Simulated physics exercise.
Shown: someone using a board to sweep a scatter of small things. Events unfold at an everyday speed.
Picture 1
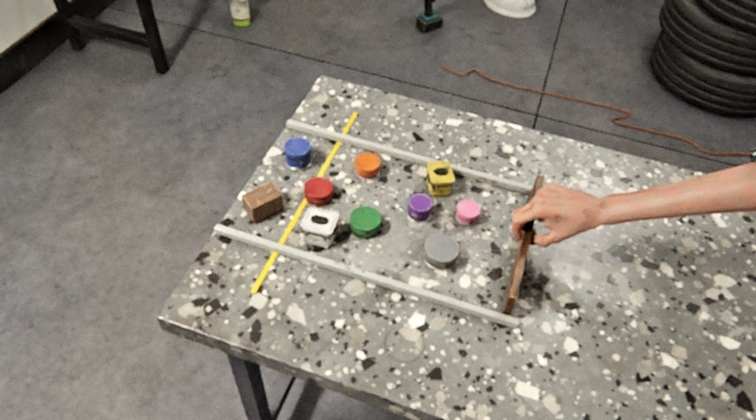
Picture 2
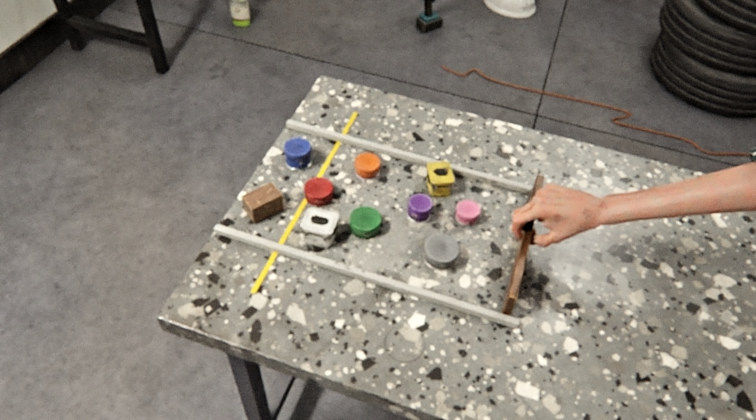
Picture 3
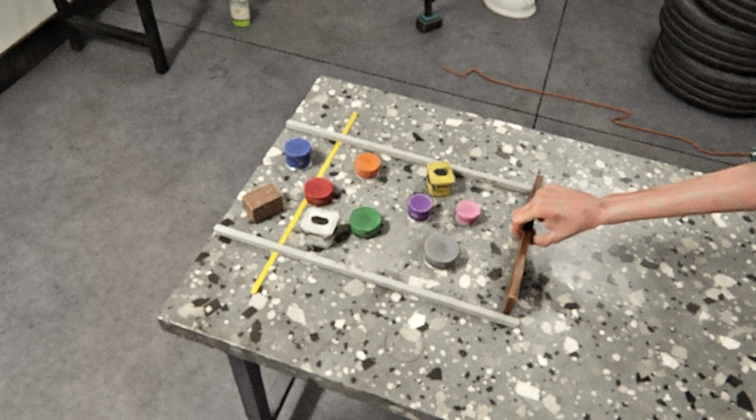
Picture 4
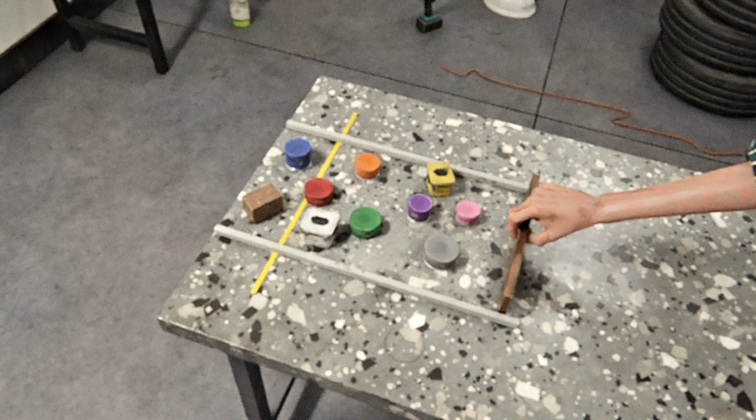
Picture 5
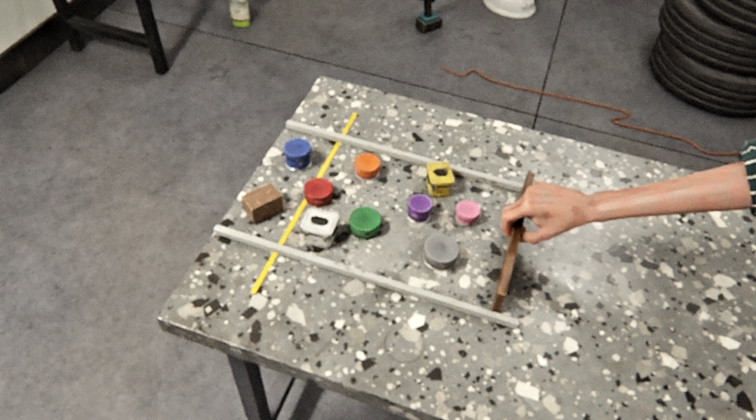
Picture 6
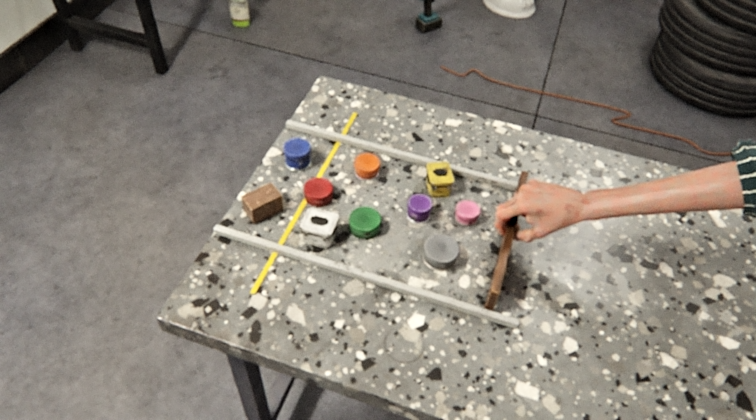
On a speckled stone table, a hand gripping a brown board upright slid it slightly left between two pale rails, toward a scatter of colourful little tubs and a brown block, which all stayed still.
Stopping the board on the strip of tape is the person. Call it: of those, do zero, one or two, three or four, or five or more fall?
Zero fall.
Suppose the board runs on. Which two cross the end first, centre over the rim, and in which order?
With the earliest first, you get the blue tin and after it the red tub.
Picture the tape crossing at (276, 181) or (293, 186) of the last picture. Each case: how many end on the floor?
First try 5, second try 2.
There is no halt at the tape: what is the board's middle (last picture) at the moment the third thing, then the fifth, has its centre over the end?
(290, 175), then (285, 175).
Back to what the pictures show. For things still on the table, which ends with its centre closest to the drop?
That would be the blue tin.
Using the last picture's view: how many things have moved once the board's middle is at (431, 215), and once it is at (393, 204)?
It comes to 4 for the first spot, 5 for the other.
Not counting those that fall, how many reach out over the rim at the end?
2 in all.
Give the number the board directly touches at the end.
The count is 5.
Soon after, none off yet; brown block at rest near (263, 203); blue tin at rest near (298, 155); red tub at rest near (318, 192).
Then, none off yet; brown block at rest near (263, 203); blue tin moving near (296, 150); red tub moved about its own width near (289, 172).
At rest, the number that fall off is zero.
